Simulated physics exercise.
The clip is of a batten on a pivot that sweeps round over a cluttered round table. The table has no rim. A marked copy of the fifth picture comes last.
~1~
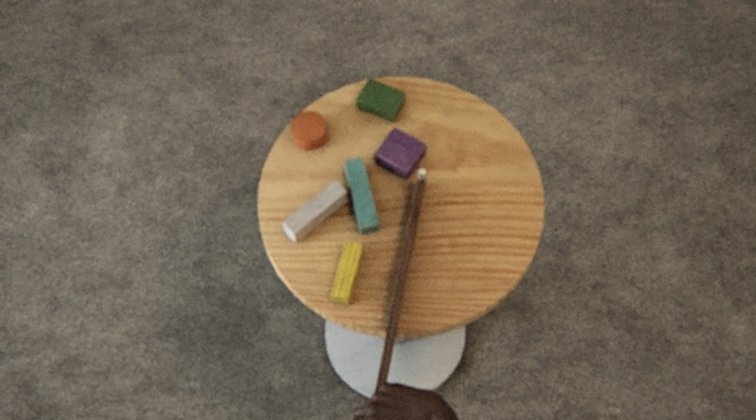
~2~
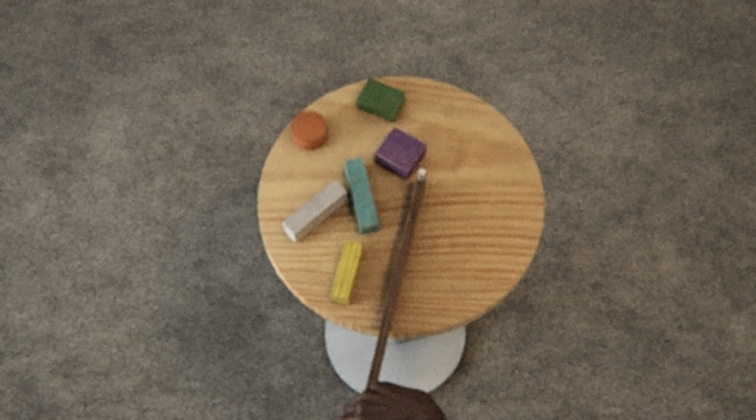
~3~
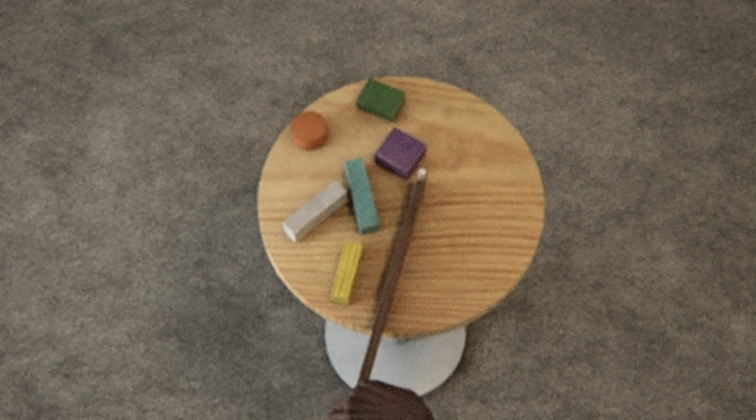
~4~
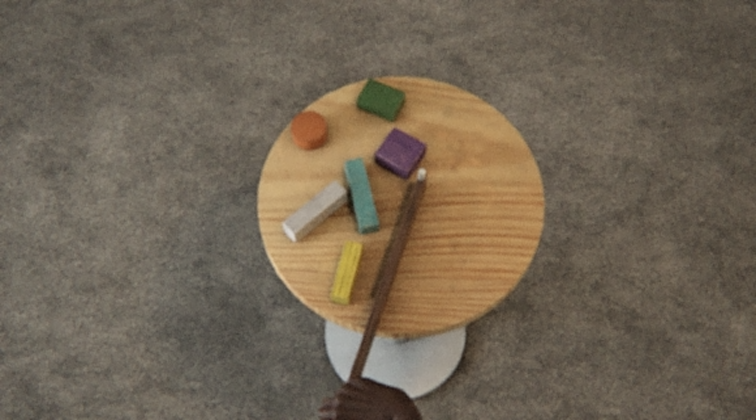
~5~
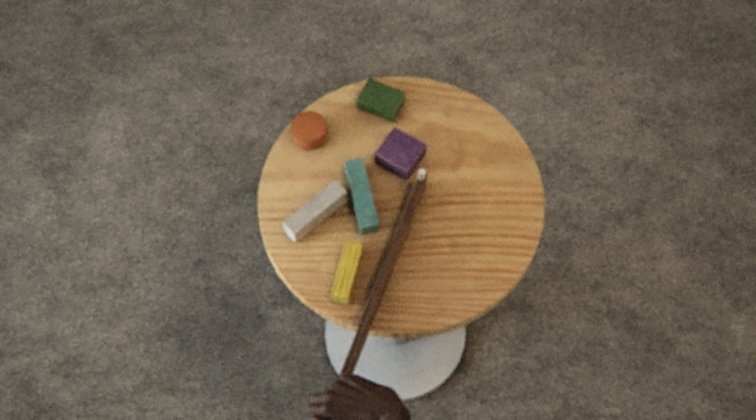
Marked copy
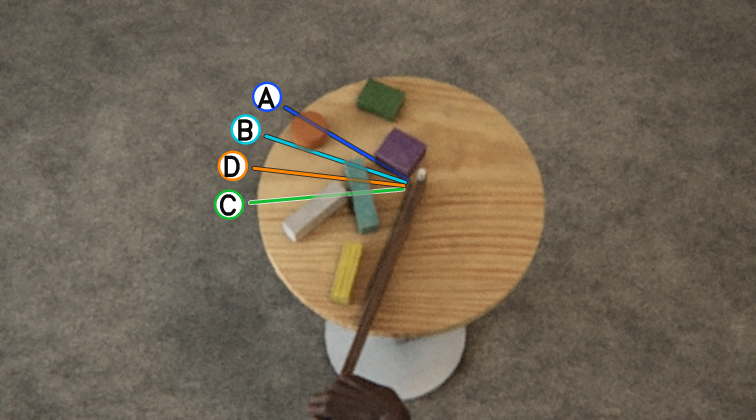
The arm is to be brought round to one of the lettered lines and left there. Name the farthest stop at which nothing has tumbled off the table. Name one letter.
At B, and not beyond.
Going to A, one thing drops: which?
The orange tin goes over.
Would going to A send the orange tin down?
By then, yes.
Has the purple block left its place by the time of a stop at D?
No.
On the marked copy, A at (346, 143); B at (335, 159); C at (327, 196); D at (329, 177).
With B. Early on, arm (347, 228); yellow stick (318, 243); turquoise bar (354, 185).
Further on, arm (329, 183); yellow stick (293, 184); white bar (303, 167).
At the end, arm (336, 149); orange tin (317, 100); yellow stick (297, 135); nothing has fallen.
As for the rest, A drops the orange tin; C is safe but short; D is safe but short.
